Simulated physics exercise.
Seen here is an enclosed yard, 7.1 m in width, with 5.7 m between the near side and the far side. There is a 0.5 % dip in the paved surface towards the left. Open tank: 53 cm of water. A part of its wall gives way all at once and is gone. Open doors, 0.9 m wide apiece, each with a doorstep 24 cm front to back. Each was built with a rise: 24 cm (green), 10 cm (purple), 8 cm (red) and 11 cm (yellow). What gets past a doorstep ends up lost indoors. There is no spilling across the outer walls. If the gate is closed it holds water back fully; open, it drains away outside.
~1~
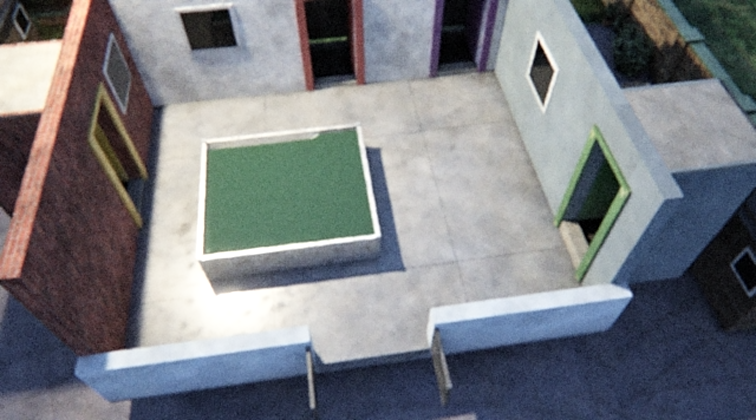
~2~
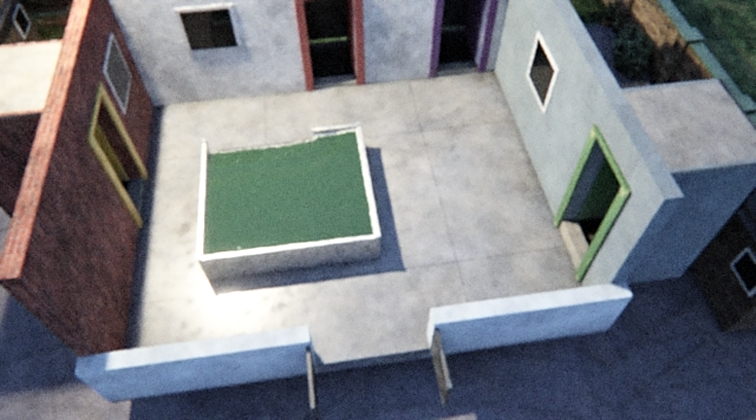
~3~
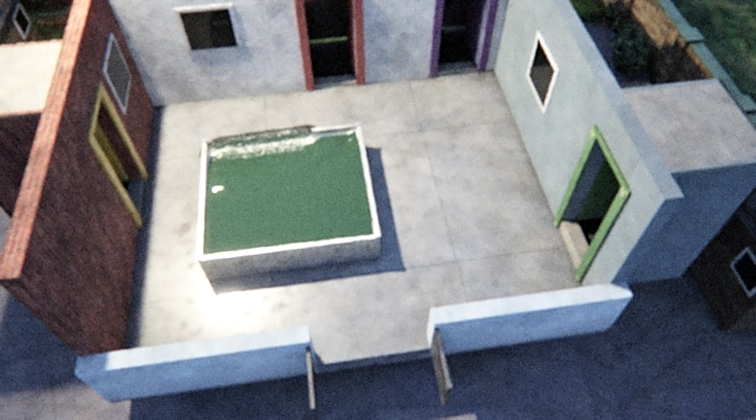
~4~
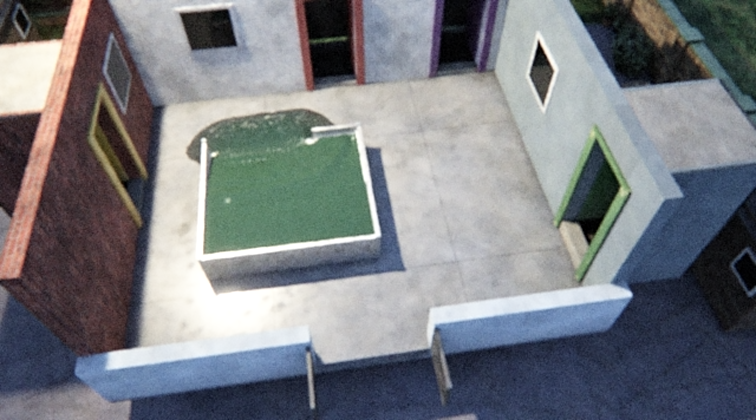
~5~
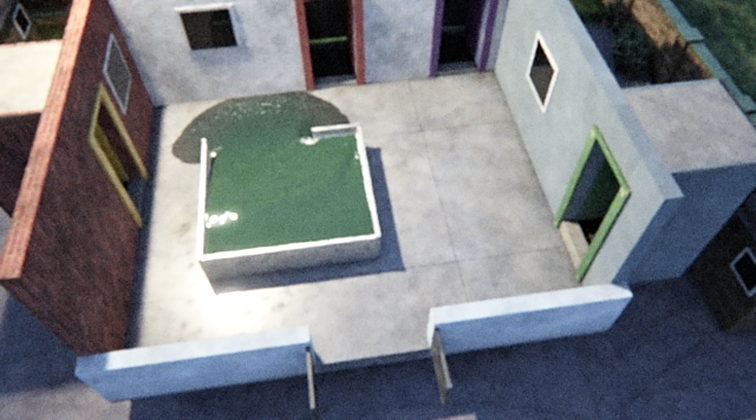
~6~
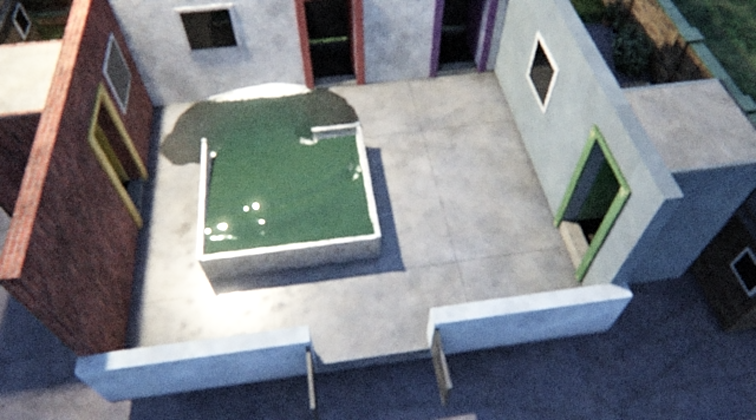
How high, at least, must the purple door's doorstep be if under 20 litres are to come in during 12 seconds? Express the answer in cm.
I would say about 9 cm.
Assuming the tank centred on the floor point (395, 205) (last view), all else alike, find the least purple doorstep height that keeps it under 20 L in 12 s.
9.0 cm, give or take.
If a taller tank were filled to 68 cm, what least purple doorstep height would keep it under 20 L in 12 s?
In that case, roughly 12.5 cm.
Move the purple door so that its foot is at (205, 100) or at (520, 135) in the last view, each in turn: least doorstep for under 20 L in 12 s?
In turn: Roughly 30 cm, roughly 9.0 cm.
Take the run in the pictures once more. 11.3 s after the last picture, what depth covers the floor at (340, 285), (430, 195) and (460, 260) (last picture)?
I'd read roughly 9, 9 and 6 cm there.
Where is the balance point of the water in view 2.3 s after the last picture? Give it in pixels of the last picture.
The water is centred around (267, 160) in the last picture's pixels.
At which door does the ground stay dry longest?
That would be the green door.
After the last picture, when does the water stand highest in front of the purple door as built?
The level tops out around 7.0 s.
Then, 0.7 s after the last picture water covers 15 % of the floor, deepest (42 cm) near (253, 99); it has not reached the purple door.
Then, 2.3 s after the last picture water covers 45 % of the floor, deepest (41 cm) near (154, 110); 4 cm at the purple door, 0 litres in over its 10 cm doorstep.
Then, 11.3 s after the last picture water covers 100 % of the floor, deepest (14 cm) near (379, 204); 7 cm at the purple door, 13 litres in over its 10 cm doorstep.
At the purple door as built, the water peaked near 12 cm, 7.1 s after the last picture.
With a doorstep of 8 cm, 30 litres would have come in within the 12 s; with 10.5 cm, 10 litres. So under 20 litres takes about 9 cm.
